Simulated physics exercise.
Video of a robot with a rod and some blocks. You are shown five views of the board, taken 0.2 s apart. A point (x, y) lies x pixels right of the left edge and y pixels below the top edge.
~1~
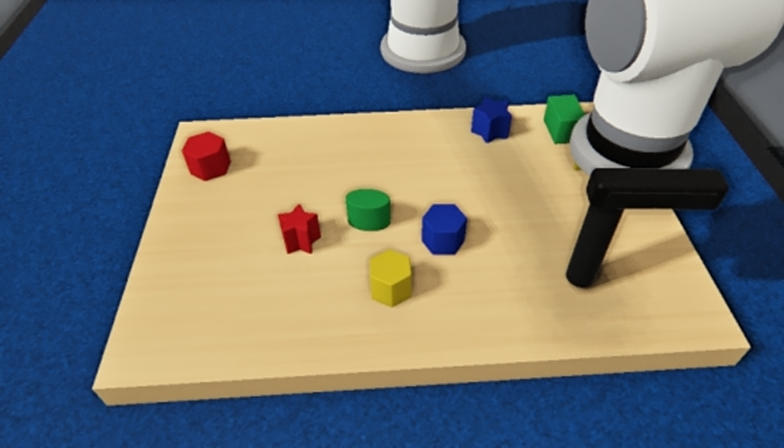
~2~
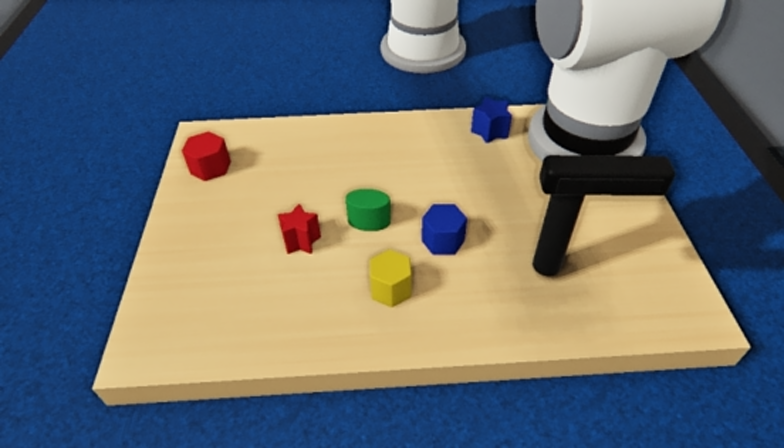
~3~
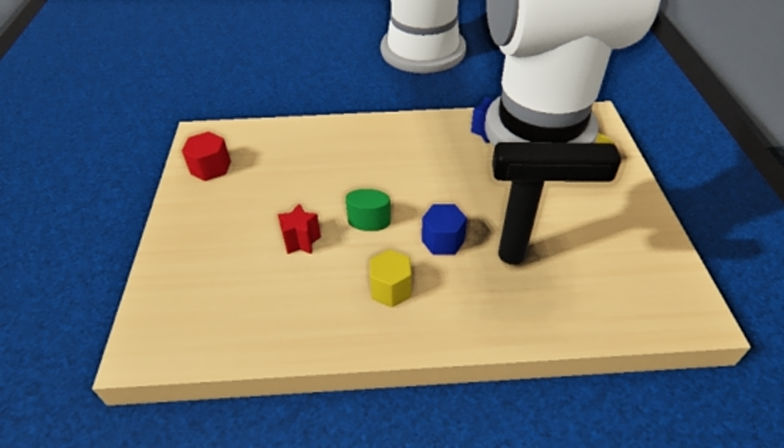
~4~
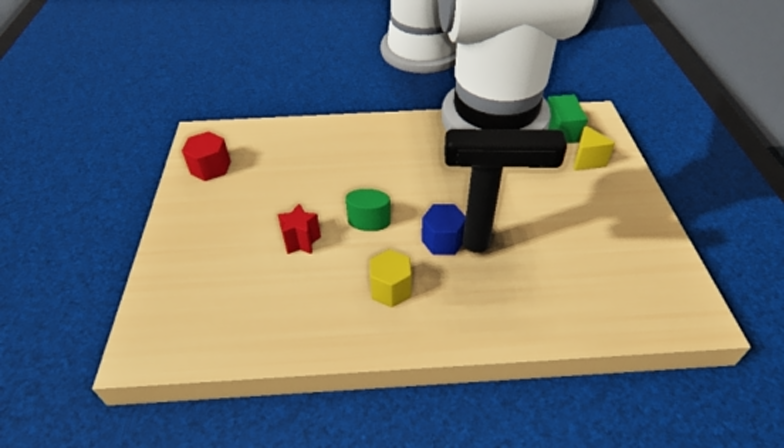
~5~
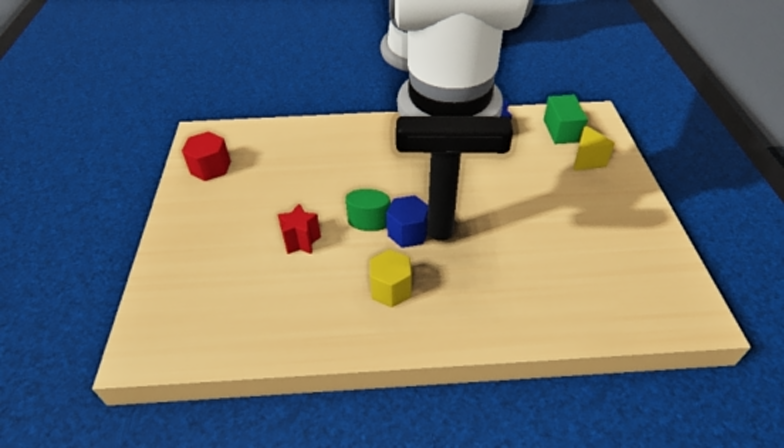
In this clip, a robot arm holding a black rod moves left across a wooden board of colored blocks, reaches the blue six-sided block, and pushes it a short way left toward the green block, while the other blocks stay still.
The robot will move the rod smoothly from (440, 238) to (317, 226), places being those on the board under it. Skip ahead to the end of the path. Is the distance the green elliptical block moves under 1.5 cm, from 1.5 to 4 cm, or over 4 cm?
Moves over 4 cm.
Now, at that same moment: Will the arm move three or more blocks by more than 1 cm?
No, I don't think so.
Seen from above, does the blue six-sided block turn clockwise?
Yes, that is how it ends up.
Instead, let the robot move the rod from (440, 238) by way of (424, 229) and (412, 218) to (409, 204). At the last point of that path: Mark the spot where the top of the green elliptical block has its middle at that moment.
The answer is (336, 194).
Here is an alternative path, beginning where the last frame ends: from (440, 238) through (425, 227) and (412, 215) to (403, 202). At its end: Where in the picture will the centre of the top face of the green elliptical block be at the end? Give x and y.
If I read the scene right, the answer is (332, 194).
On the path given first. One third of the way, rod at (397, 228); green elliptical block at (333, 188), turned 15° anticlockwise; blue six-sided block at (367, 199), turned 25° clockwise.
Two thirds of the way, rod at (355, 224); green elliptical block at (302, 176); blue six-sided block at (329, 192), turned 40° clockwise.
At the end, rod at (315, 219); red star block in place; green elliptical block at (284, 161); blue six-sided block at (297, 182), turned 70° clockwise.
